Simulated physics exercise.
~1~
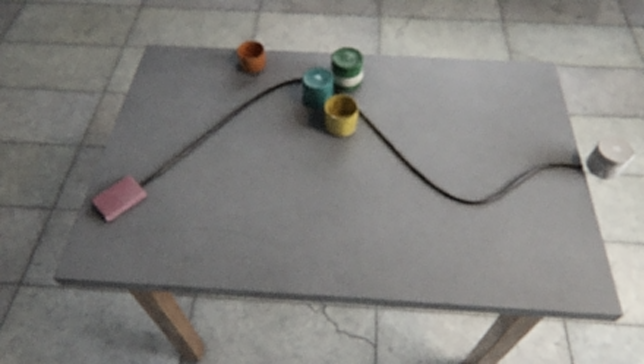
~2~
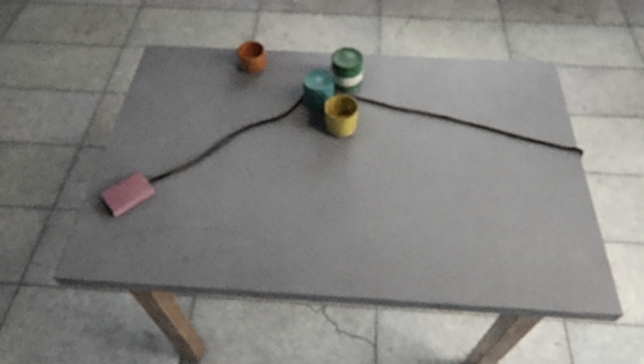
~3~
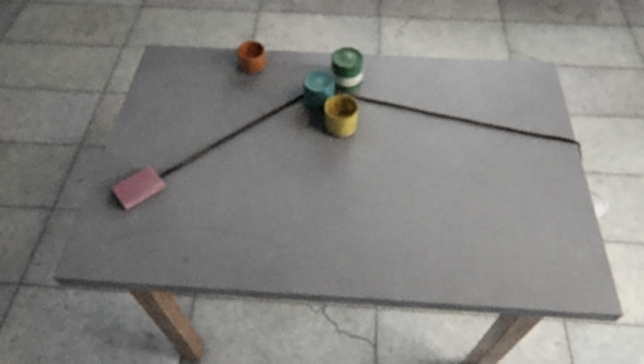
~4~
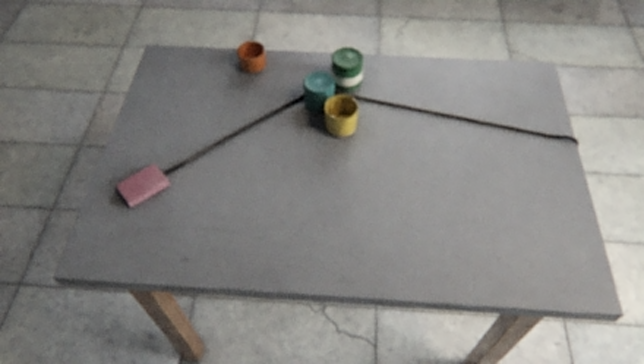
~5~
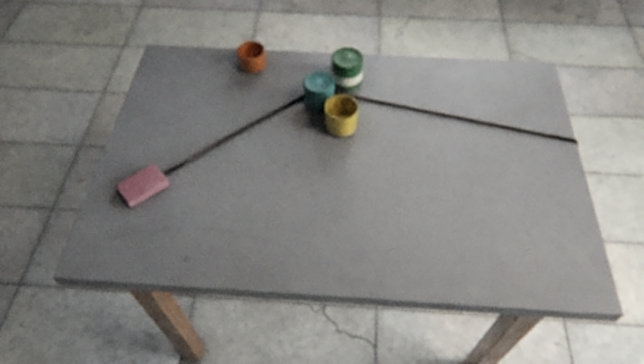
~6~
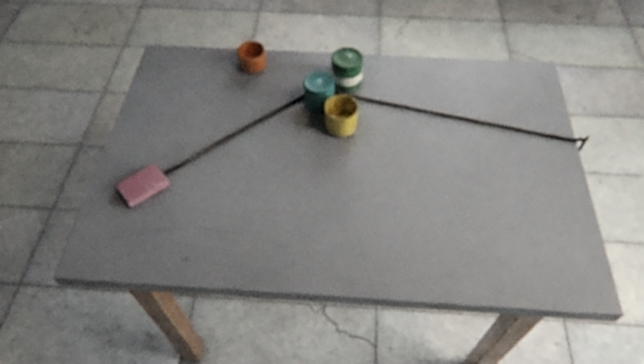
A white speaker drops off the table's right edge, its cable tugging the pink phone slightly rightward.
